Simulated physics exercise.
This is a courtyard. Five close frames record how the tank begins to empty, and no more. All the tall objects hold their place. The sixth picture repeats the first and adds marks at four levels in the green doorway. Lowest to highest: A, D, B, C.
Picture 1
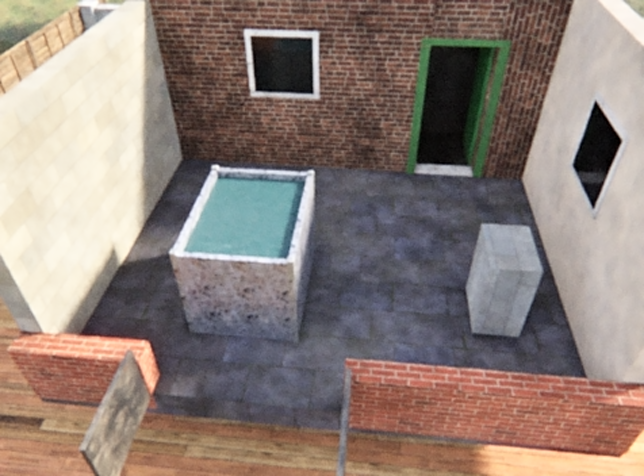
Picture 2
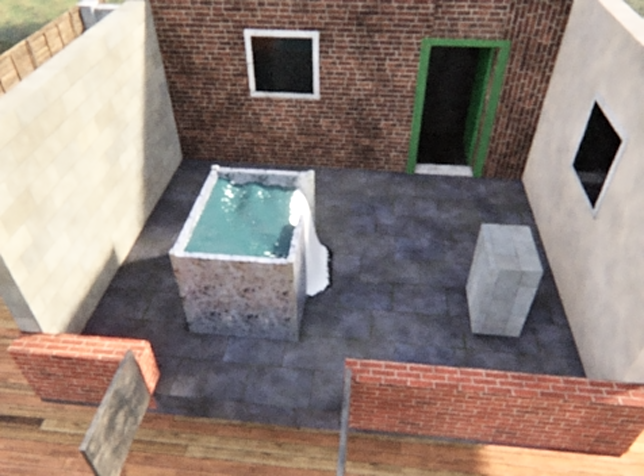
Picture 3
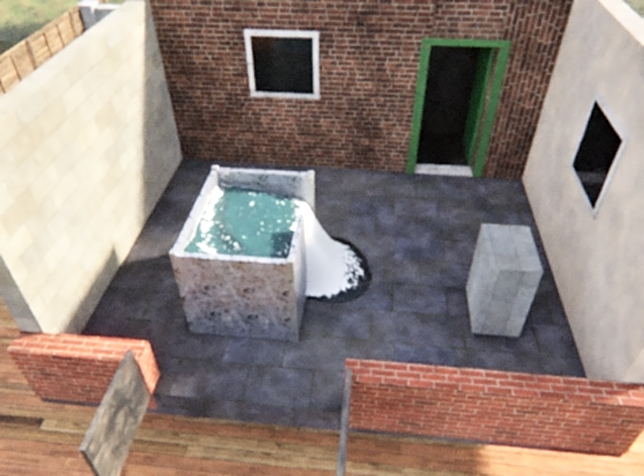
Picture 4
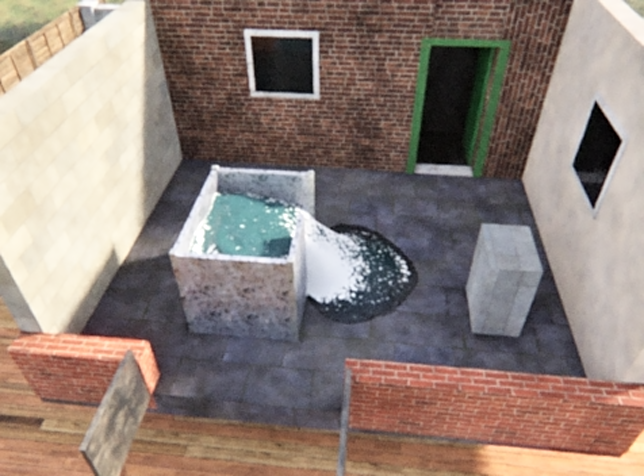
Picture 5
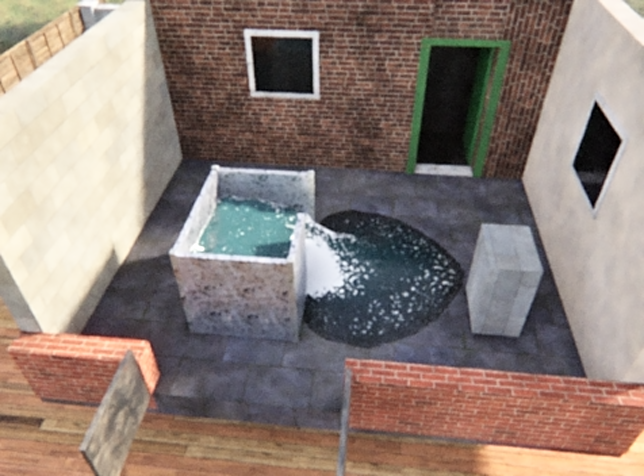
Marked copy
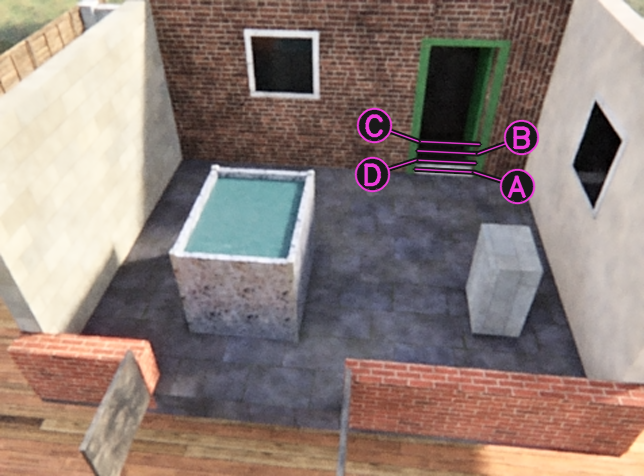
Water pouring from the right side of a raised stone tank and spreading rightward across the dark paving of a walled courtyard.
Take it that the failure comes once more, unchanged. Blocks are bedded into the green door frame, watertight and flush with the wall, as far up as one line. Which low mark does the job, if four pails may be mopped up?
Go for D.
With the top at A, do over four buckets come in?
Yes, it does.
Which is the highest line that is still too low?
A.
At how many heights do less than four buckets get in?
Three of the four.
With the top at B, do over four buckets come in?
No.
On the marked copy, A at (444, 170); B at (447, 152); C at (449, 142); D at (445, 161); from the bottom up A, D, B, C.
With A, about 10 bucketfuls get in.
With B, nothing gets over.
With C, nothing gets over.
With D, a splash gets over, under a bucket.
